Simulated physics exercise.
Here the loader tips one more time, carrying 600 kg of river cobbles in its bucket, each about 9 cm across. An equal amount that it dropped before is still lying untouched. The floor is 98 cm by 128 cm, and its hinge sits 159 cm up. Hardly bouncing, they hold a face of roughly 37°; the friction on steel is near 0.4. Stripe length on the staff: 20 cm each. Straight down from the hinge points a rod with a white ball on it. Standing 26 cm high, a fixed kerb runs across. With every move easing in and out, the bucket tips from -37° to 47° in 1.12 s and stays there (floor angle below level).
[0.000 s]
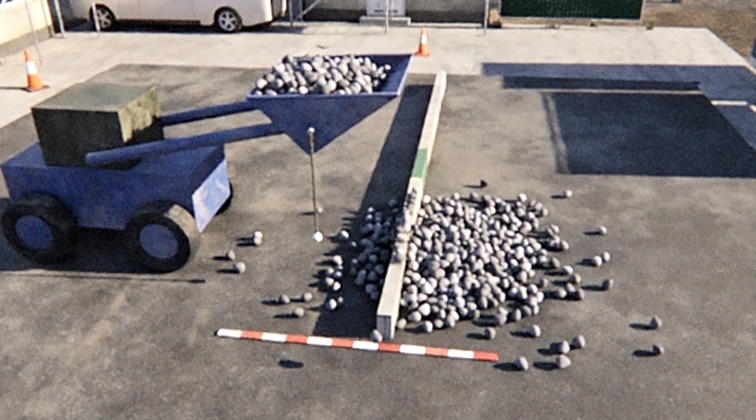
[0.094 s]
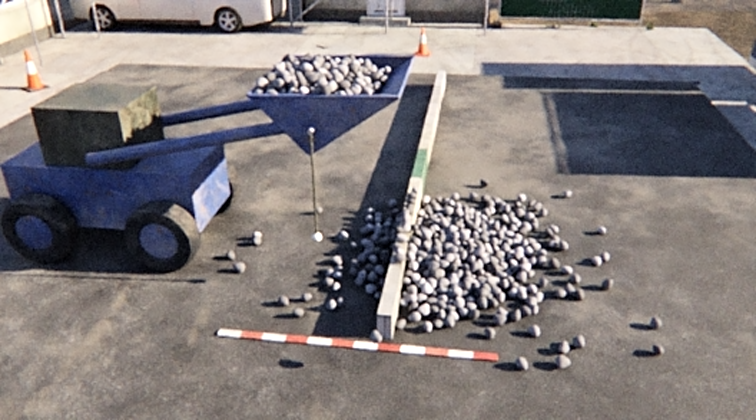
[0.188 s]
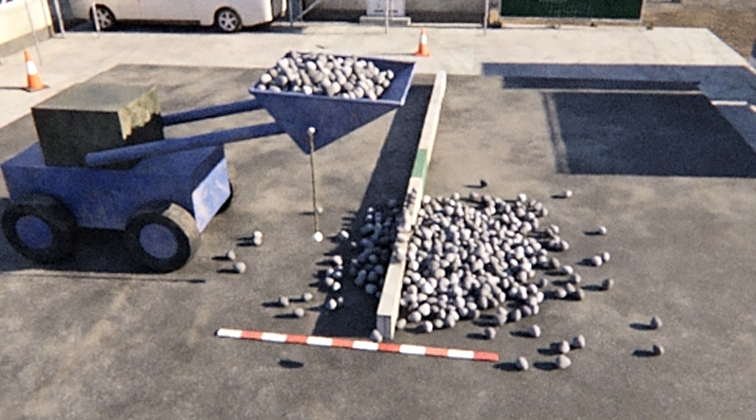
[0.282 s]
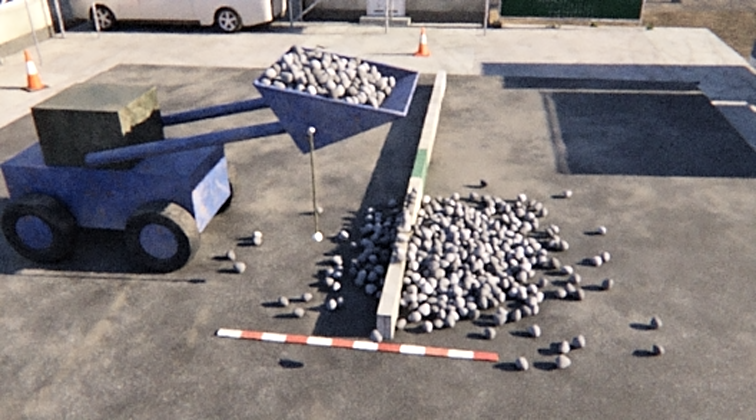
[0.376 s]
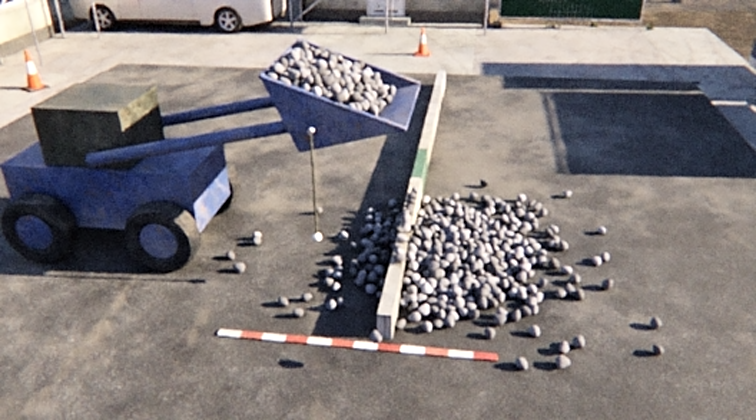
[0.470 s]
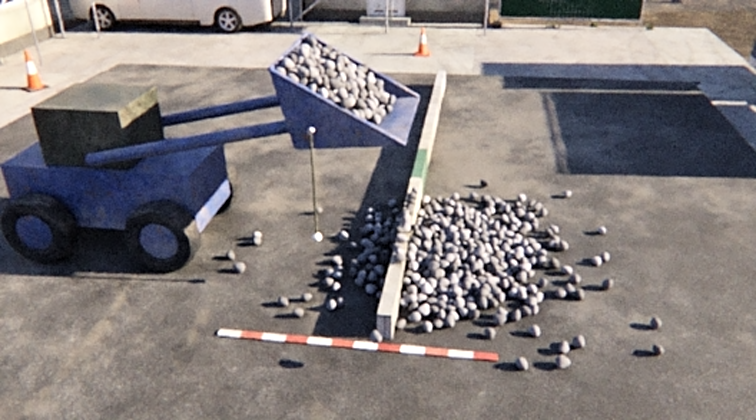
A blue loader standing still on tarmac, its raised bucket of grey cobbles tilting down to the right beside a heaped kerb.
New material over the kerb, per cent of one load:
73 per cent.
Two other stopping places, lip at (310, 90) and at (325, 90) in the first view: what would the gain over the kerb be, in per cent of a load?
Around 0 percent, then around 0 percent.
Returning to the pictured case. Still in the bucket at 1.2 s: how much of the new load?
40 %.
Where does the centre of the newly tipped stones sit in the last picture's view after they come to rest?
Their centre rests close to (437, 242).
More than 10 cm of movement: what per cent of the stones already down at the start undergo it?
Near 30 per cent, I reckon.
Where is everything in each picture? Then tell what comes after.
In the first frame, lip at (398, 95), floor tilted -37°, highest stones at (319, 63). The earlier load is highest near (400, 244), 31 cm above ground level, 15 % on this side of the kerb, 87 % over the kerb.
In the second frame, lip at (399, 97), floor tilted -35°, highest stones at (320, 63); the stones move at 0.2 m/s on average.
In the third frame, lip at (401, 105), floor tilted -31°, highest stones at (310, 59); the stones move at 0.3 m/s on average.
In the fourth frame, the bucket is at -24°, its lip at (404, 116); the top of the load is at (308, 57); the stones move at 0.4 m/s on average.
In the fifth frame, the bucket is at -15°, its lip at (406, 130); the top of the load is at (304, 52); the stones move at 0.5 m/s on average.
In the sixth frame, the bucket is at -5°, its lip at (405, 145); the top of the load is at (308, 48); the stones move at 0.5 m/s on average.
After 0.8 s the floor is at 34°; in per cent of one load, 99 in the bucket, 16 on this side of the kerb, 87 over the kerb; the foremost stones are at (606, 269).
After 1.2 s the floor is at 47°; in per cent of one load, 39 in the bucket, 54 on this side of the kerb, 109 over the kerb; the foremost stones are at (606, 269).
After 1.6 s the floor is at 47°; in per cent of one load, 1 in the bucket, 52 on this side of the kerb, 149 over the kerb; the foremost stones are at (606, 269).
After 4.4 s the floor is at 47°; in per cent of one load, 0 in the bucket, 42 on this side of the kerb, 160 over the kerb; the foremost stones are at (627, 297). Net gain over the kerb, 73.
